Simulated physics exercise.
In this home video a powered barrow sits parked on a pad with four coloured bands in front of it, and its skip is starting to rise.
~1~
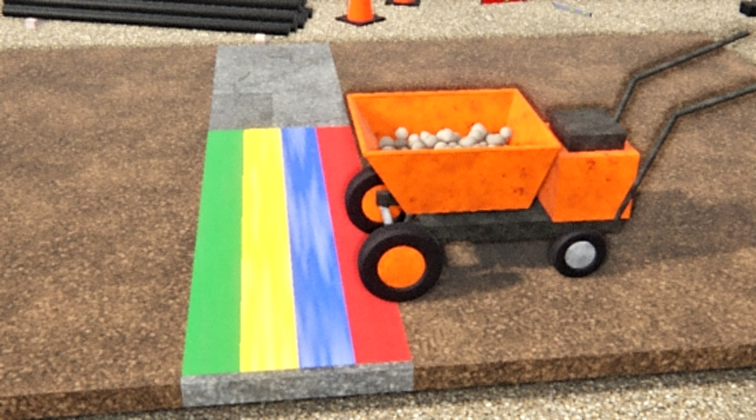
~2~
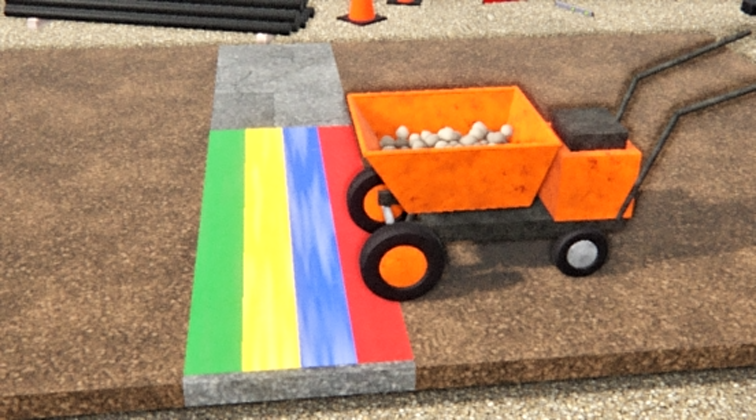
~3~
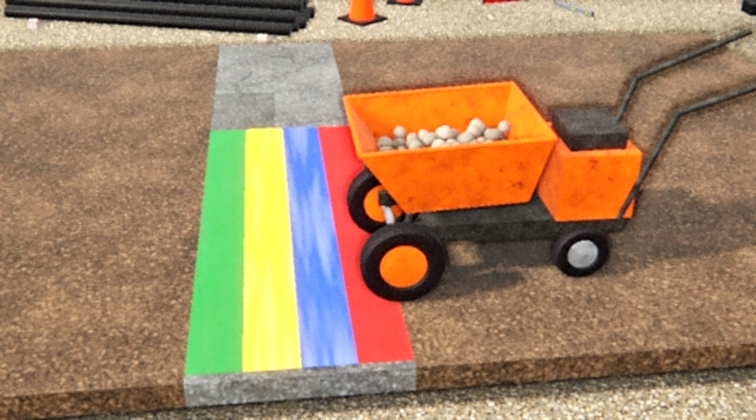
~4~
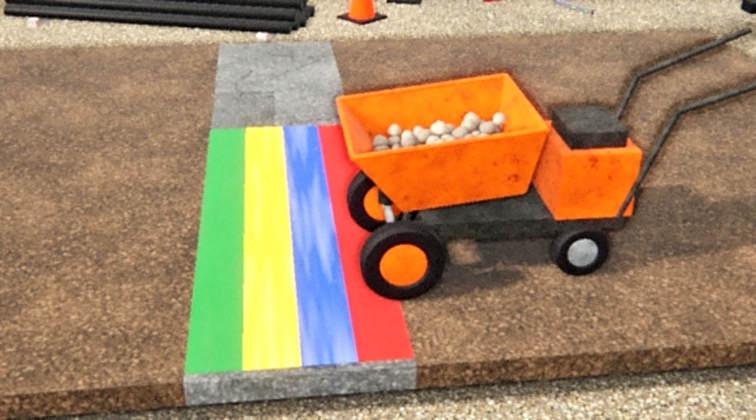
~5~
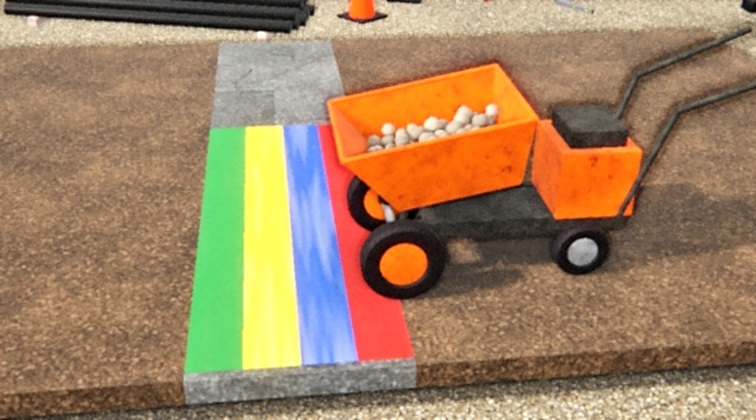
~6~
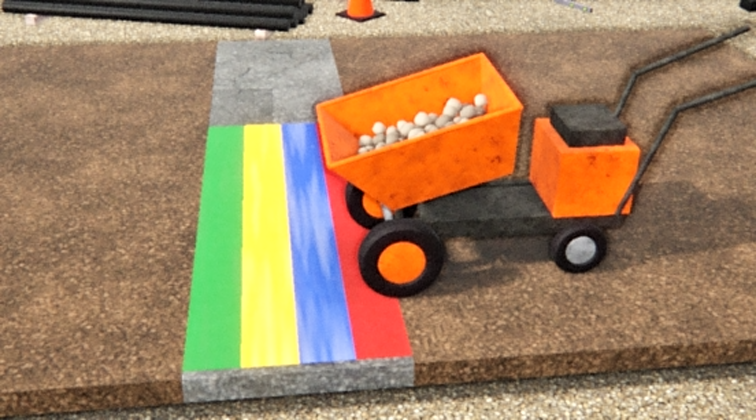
An orange skip on a small powered barrow tilts gradually toward the left, its rear rising off the dark chassis while the pale pebbles inside stay heaped. The barrow stands still on brown ground, seen from above and to the side, its front wheel at the red edge of a pad banded green, yellow, blue and red. Grey paving, black pipes and an orange cone sit behind, and the camera barely shifts.
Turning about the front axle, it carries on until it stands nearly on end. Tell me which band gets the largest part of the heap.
I would say the green band gets the largest part.
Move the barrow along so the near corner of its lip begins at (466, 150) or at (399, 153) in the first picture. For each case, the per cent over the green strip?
About 0 per cent, then about 20 per cent.
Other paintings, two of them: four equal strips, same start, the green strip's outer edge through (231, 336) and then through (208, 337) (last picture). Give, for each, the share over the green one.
First some 30, then 40 per cent.
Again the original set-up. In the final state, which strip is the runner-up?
It's yellow.
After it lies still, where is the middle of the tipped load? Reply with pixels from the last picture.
Centre at rest: Close to (230, 259).
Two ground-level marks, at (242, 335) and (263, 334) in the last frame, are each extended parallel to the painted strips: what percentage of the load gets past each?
About 40 and 60 %.
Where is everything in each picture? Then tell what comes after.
The first picture shows lip of the skip (366, 154), level; top of the load (461, 156), river pebbles; red strip (376, 326); blue strip (323, 330); yellow strip (269, 333); green strip (214, 337).
The second picture shows lip of the skip (366, 155), level; top of the load (462, 155).
The third picture shows lip of the skip (361, 156), tipped barely; top of the load (476, 147).
The fourth picture shows lip of the skip (353, 158), tipped a little; top of the load (473, 153).
The fifth picture shows lip of the skip (343, 162), tipped a little; top of the load (477, 133).
The sixth picture shows lip of the skip (330, 167), tipped clearly; top of the load (466, 125); red strip (377, 322); blue strip (323, 326); yellow strip (269, 329); green strip (214, 333).
Just after the last frame, skip tipped steeply; every one in the skip.
A moment on, skip tipped right over; almost all in the skip; about a tenth over the yellow strip; just a few over the green strip.
Further on, skip tipped right over; roughly a third in the skip; roughly a quarter over the yellow strip; roughly a third over the green strip; about a tenth off the paint.
When it is over, skip tipped right over; roughly a third in the skip; not one over the red strip; not one over the blue strip; roughly a quarter over the yellow strip; roughly a third over the green strip; about a tenth off the paint.
